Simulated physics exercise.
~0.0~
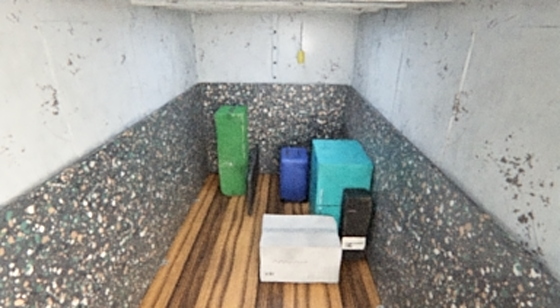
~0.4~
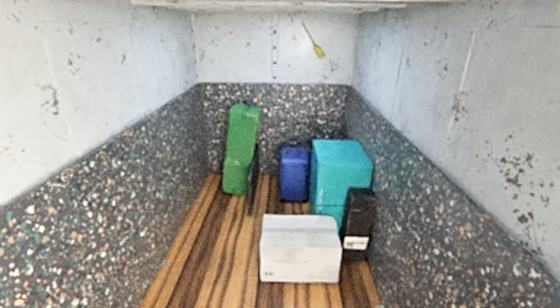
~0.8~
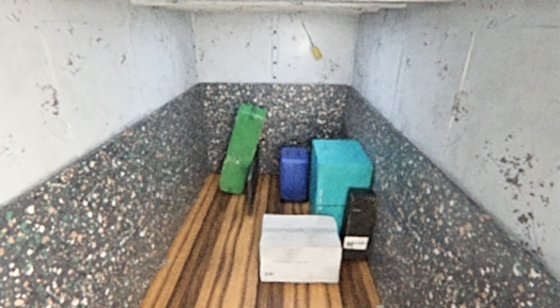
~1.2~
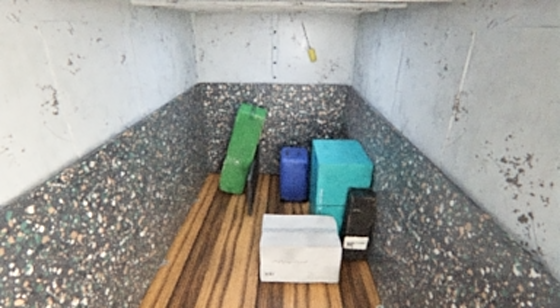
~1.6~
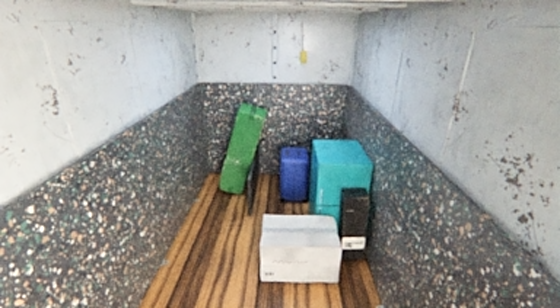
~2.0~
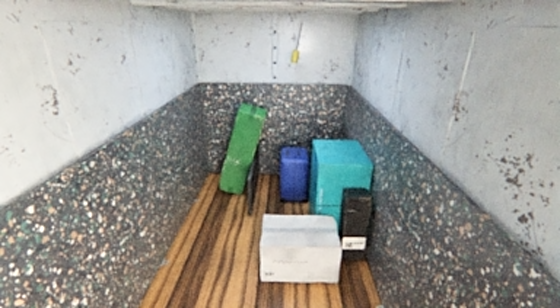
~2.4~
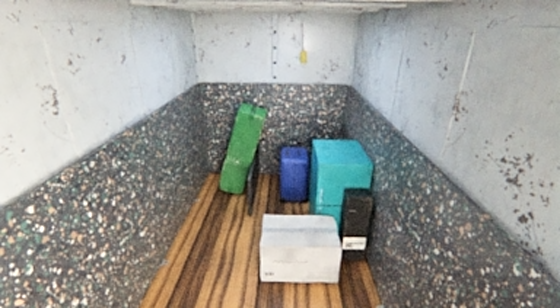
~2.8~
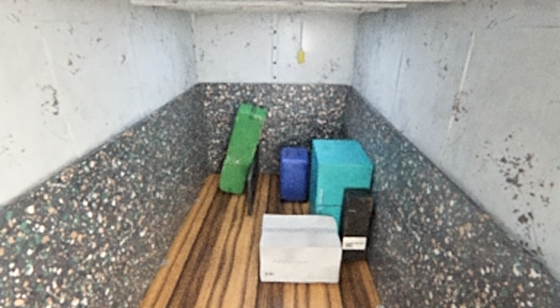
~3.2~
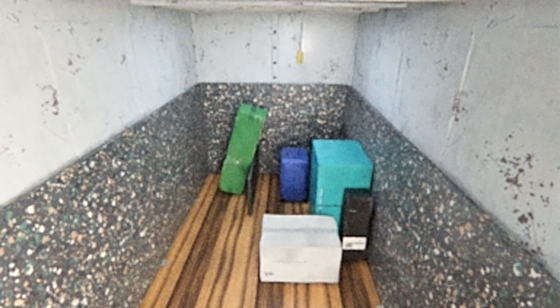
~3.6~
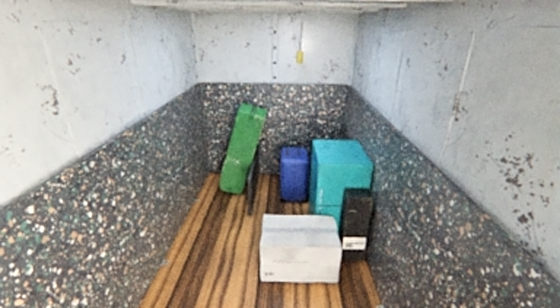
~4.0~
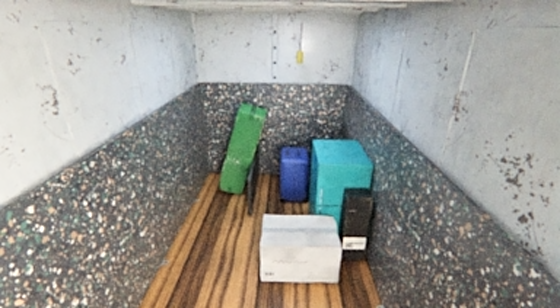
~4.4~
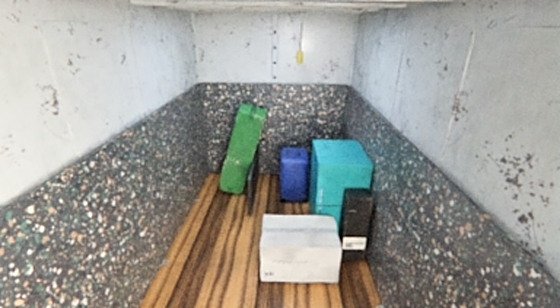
A tall green box tips right and stays leaning while the other items stand still.
